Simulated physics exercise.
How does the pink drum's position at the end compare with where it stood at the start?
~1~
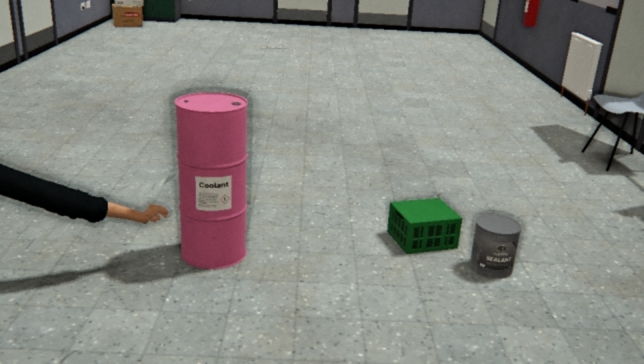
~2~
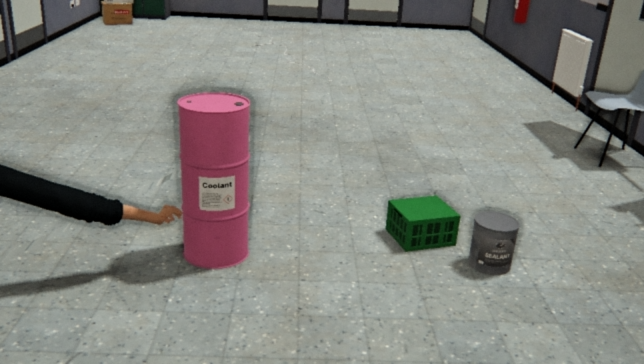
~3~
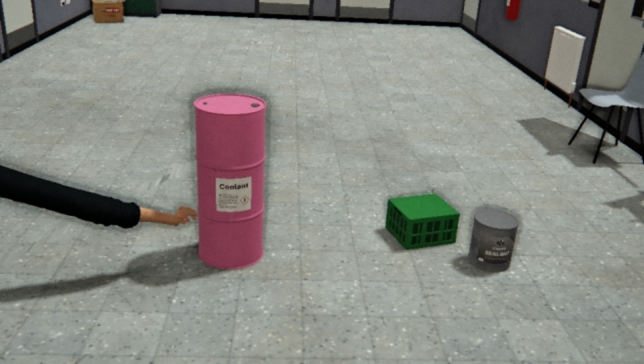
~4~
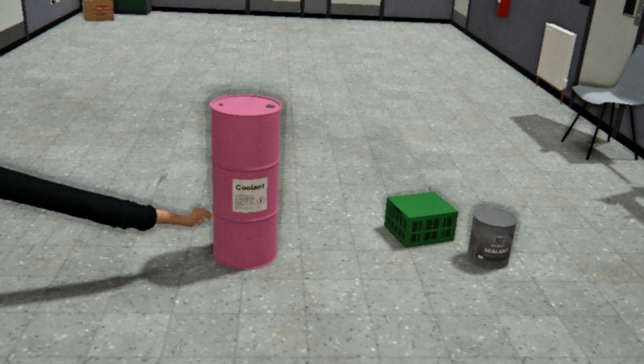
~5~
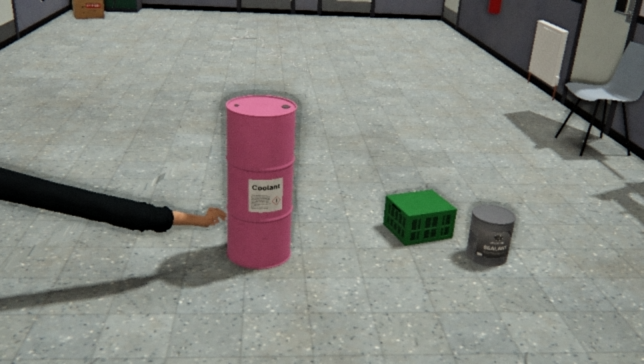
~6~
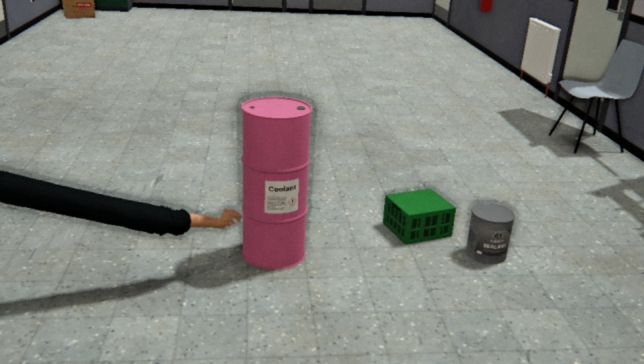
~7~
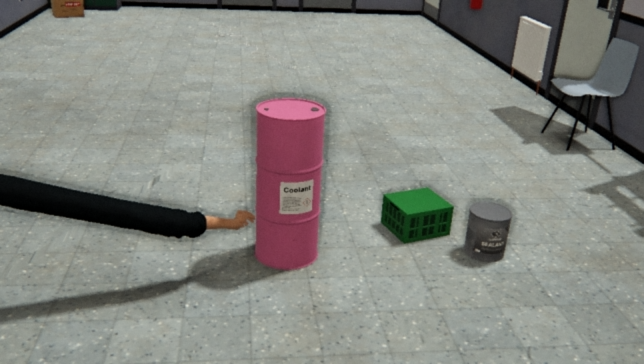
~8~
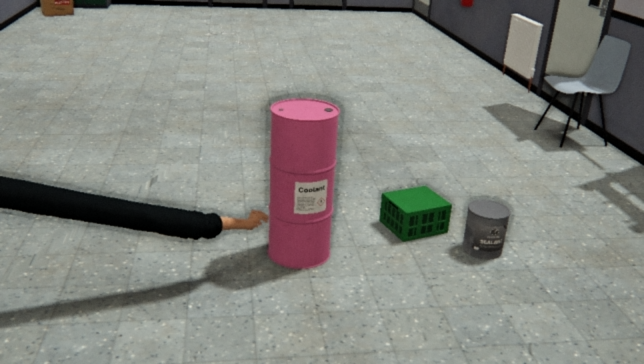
At the end the pink drum stands farther to the right than at the start, much closer to the green crate.
A tall pink drum slid slowly to the right across a tiled floor as an outstretched hand pushed it from the left. It stayed upright and ended closer to the green crate and grey pail, which stayed put.
